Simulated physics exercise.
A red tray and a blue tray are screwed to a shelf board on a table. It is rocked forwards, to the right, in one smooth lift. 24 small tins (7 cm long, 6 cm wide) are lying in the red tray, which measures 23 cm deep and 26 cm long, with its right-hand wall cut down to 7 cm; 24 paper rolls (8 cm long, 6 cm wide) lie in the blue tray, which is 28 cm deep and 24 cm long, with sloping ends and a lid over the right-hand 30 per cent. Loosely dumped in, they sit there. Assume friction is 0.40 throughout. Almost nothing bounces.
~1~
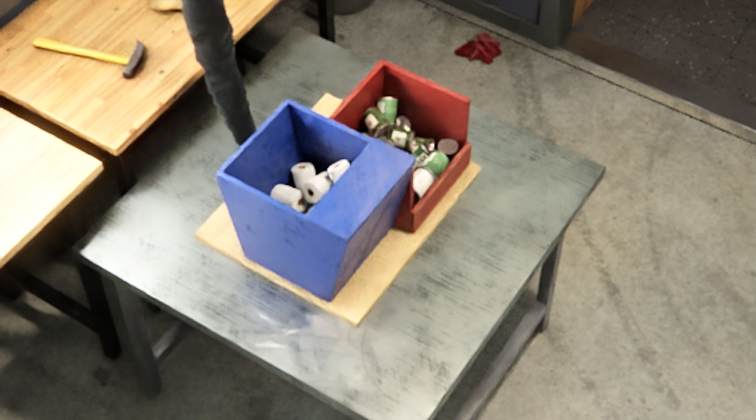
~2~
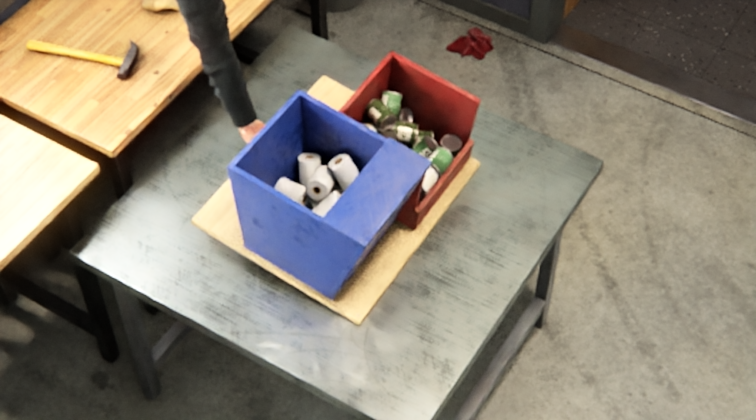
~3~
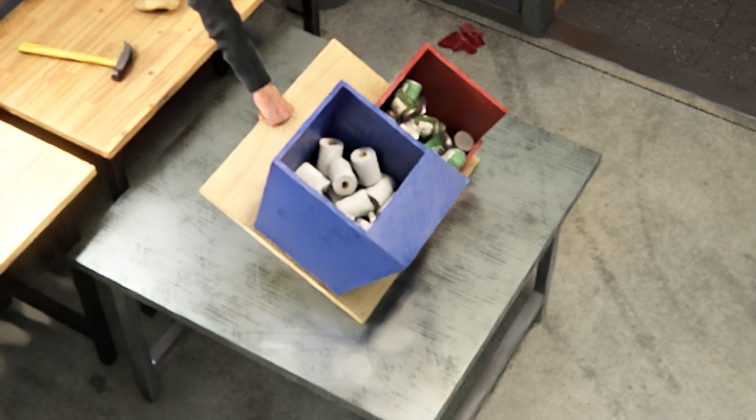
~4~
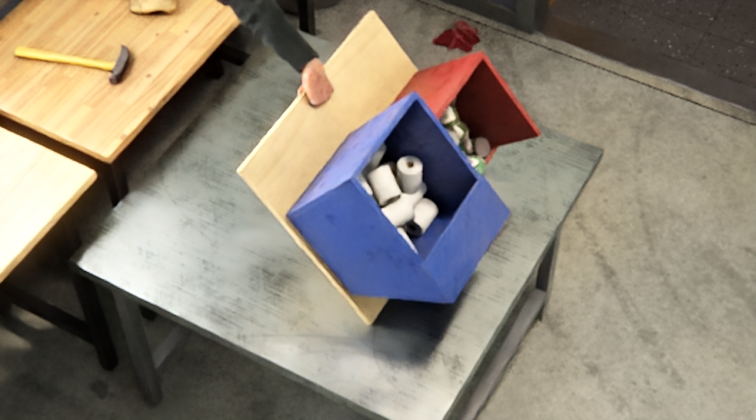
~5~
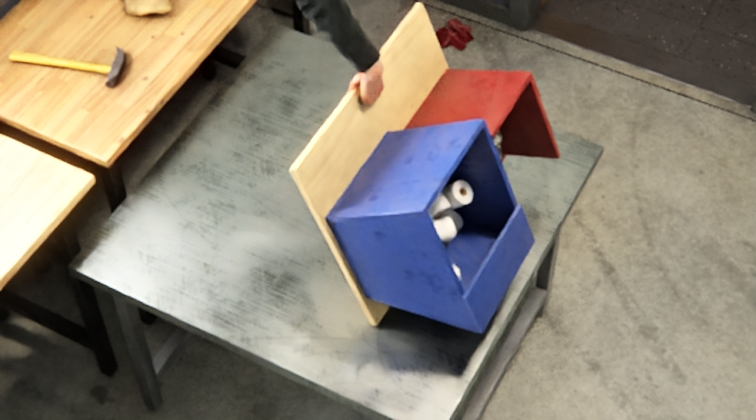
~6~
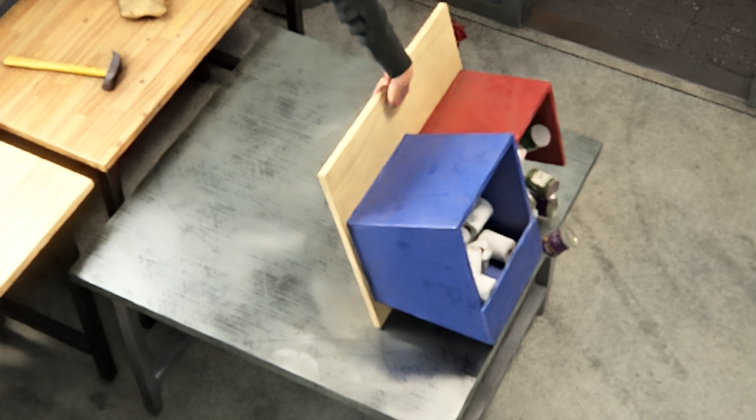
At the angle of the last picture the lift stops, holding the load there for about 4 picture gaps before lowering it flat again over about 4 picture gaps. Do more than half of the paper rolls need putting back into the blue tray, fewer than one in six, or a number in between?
It retains beyond five sixths.
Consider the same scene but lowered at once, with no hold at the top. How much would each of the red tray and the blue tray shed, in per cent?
In that case you'd see red tray shed 70 percent of its load and blue tray shed 0 percent.
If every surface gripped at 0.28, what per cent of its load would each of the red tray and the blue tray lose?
Red tray 70, blue tray 0 per cent.
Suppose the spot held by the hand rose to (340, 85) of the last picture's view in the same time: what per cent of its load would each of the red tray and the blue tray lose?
In that setup the red tray sheds 50 per cent of its load, while the blue tray sheds 0 per cent.
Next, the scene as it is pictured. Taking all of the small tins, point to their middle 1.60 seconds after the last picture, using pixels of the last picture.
I'd put it close to (530, 206).
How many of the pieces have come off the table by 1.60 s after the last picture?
Estimate - about 12 in total.
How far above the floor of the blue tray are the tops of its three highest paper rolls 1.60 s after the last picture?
Height: Roughly 15 cm.
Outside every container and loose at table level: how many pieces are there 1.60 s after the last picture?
Near 6, give or take.
Then, 0.26 s after the last picture, tilt 75°; the red tray is down by 15 of 24 and the blue tray is down by 1 of 24.
Then, 0.58 s after the last picture, tilt 70°; the red tray is down by 15 of 24 and the blue tray is down by 1 of 24.
Then, 1.03 s after the last picture, tilt 0°; the red tray is down by 16 of 24 and the blue tray is down by 1 of 24.
Outcome (1.60 s after the last picture), the red tray is down by 16 of 24 and the blue tray is down by 1 of 24. Asked share, 1 of 24, 4 per cent.
